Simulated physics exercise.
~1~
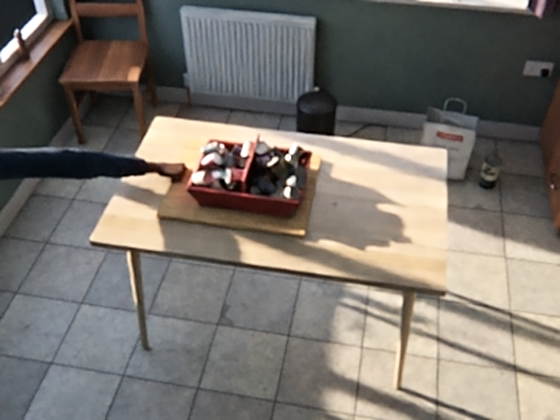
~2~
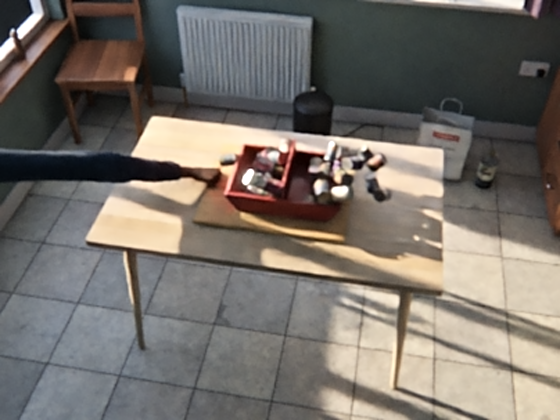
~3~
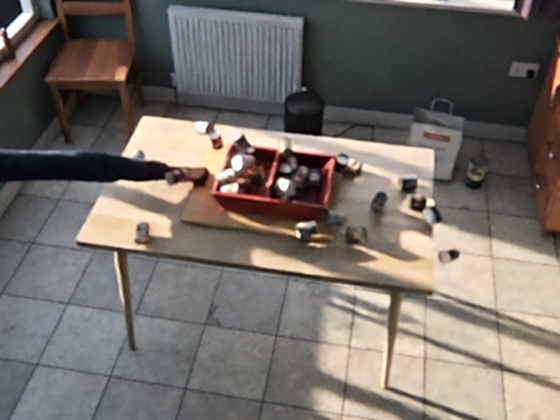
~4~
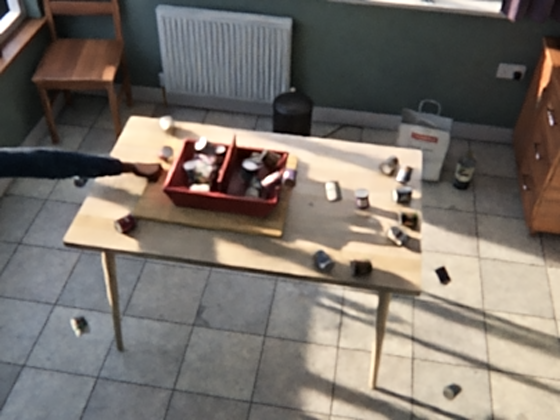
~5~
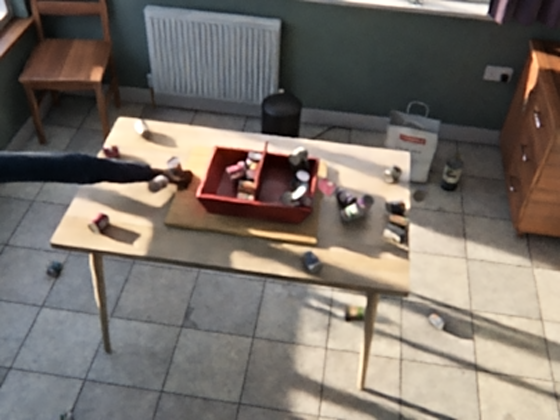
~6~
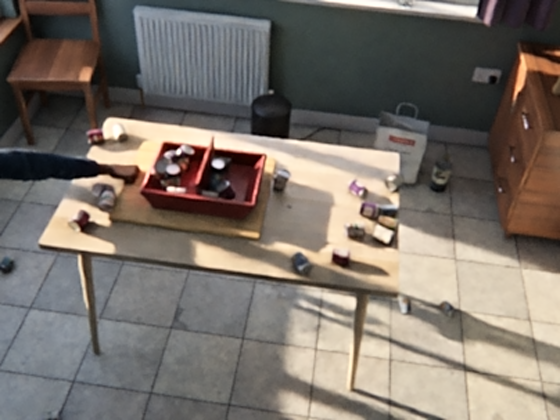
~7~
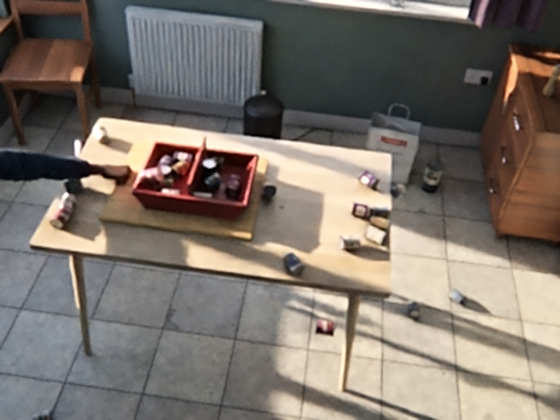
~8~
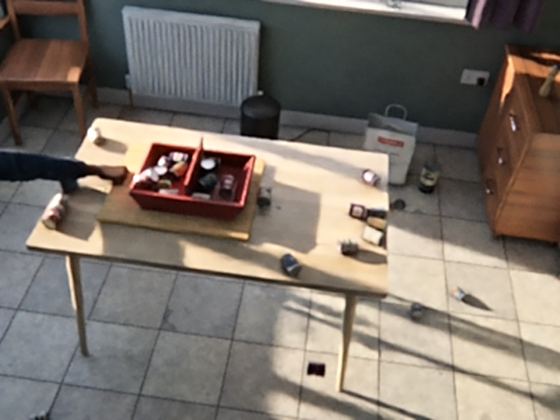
In the video, a hand slides a divided red tote of small tins, mounted on a board, back and forth across a wooden table. Tins spill over the tabletop and some fall to the tiled floor before the tote comes to rest, still holding several tins.
